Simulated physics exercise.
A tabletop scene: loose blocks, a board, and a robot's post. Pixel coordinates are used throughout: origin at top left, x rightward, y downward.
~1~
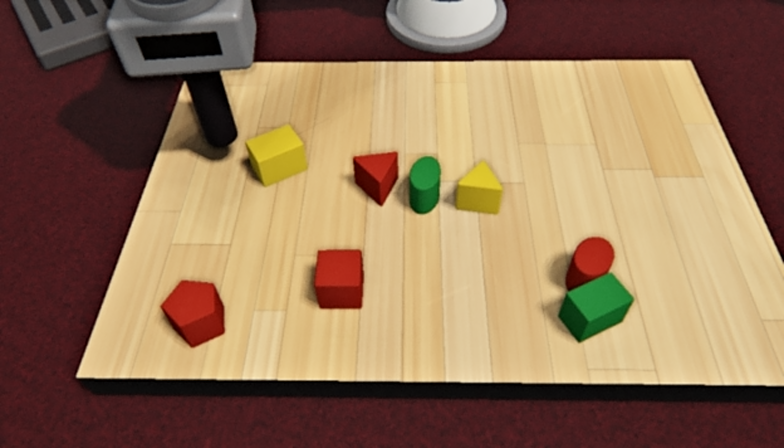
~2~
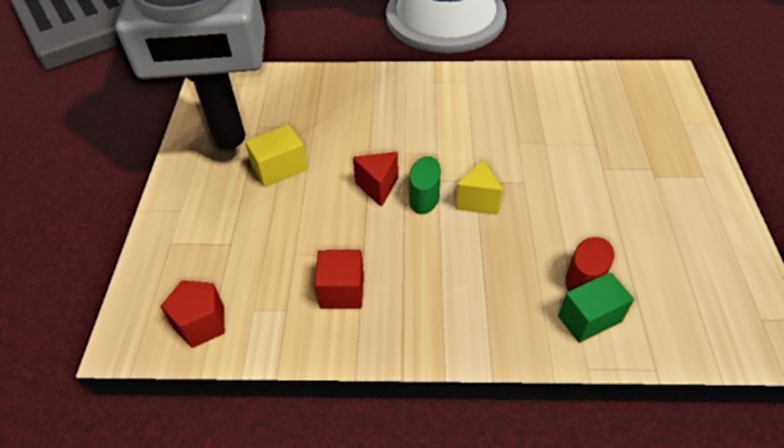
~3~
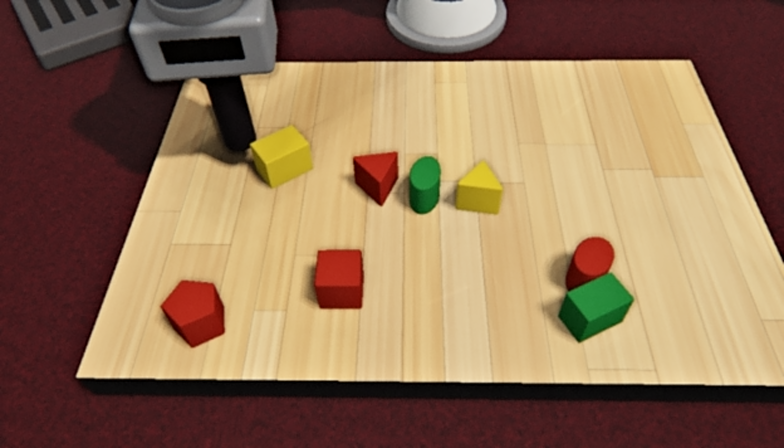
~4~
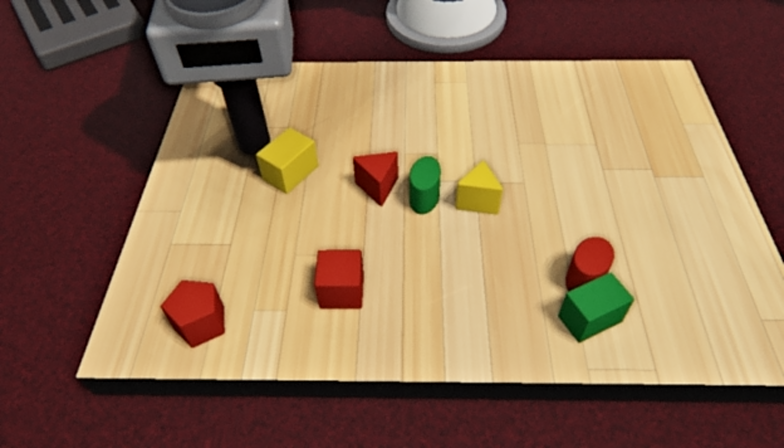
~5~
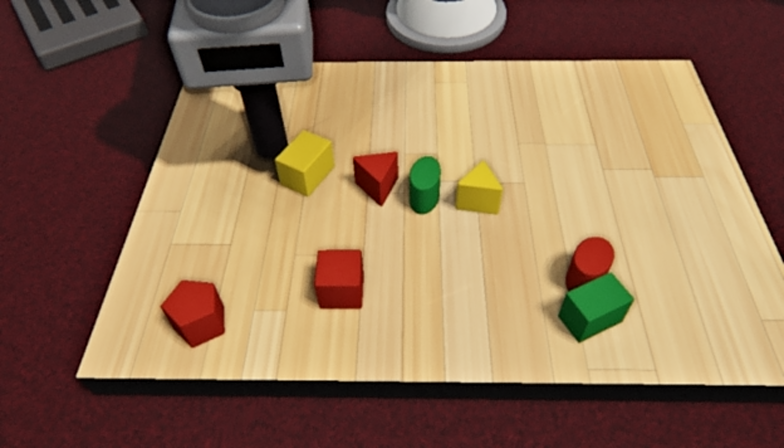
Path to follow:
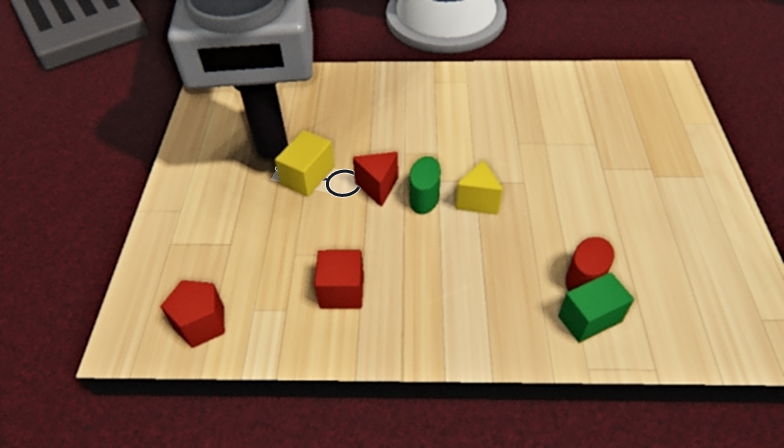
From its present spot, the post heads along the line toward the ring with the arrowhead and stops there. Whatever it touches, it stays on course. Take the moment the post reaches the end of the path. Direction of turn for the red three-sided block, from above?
Viewed from overhead, the red three-sided block winds up turned clockwise.
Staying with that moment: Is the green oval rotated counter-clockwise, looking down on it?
No, that is not what happens.
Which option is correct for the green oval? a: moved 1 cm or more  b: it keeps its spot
a (moved 1 cm or more)
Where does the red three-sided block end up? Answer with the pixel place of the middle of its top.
If I read the scene right, the answer is (413, 161).
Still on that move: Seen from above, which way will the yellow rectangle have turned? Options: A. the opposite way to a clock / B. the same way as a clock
A (the opposite way to a clock)
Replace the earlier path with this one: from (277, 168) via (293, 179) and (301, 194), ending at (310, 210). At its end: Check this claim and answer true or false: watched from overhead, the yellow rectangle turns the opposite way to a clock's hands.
True.
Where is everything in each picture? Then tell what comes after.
The first picture shows post's lower end (223, 138); yellow rectangle (274, 142); red three-sided block (377, 163); green oval (425, 171).
The second picture shows post (230, 139); blocks still.
The third picture shows post (241, 142); yellow rectangle (279, 143).
The fourth picture shows post (255, 145); yellow rectangle (285, 147).
The fifth picture shows post (272, 149); yellow rectangle (303, 149); red three-sided block (377, 163); green oval (425, 171).
Drawn move, straight from (277, 168) to (344, 183).
On the path given first. Halfway along, post (307, 156); yellow rectangle (339, 154), turned 15° anticlockwise; red three-sided block (381, 163).
At the end, post (341, 164); yellow rectangle (376, 154), turned 45° anticlockwise; red three-sided block (413, 161), turned 25° clockwise; green oval (437, 174), turned 35° clockwise.
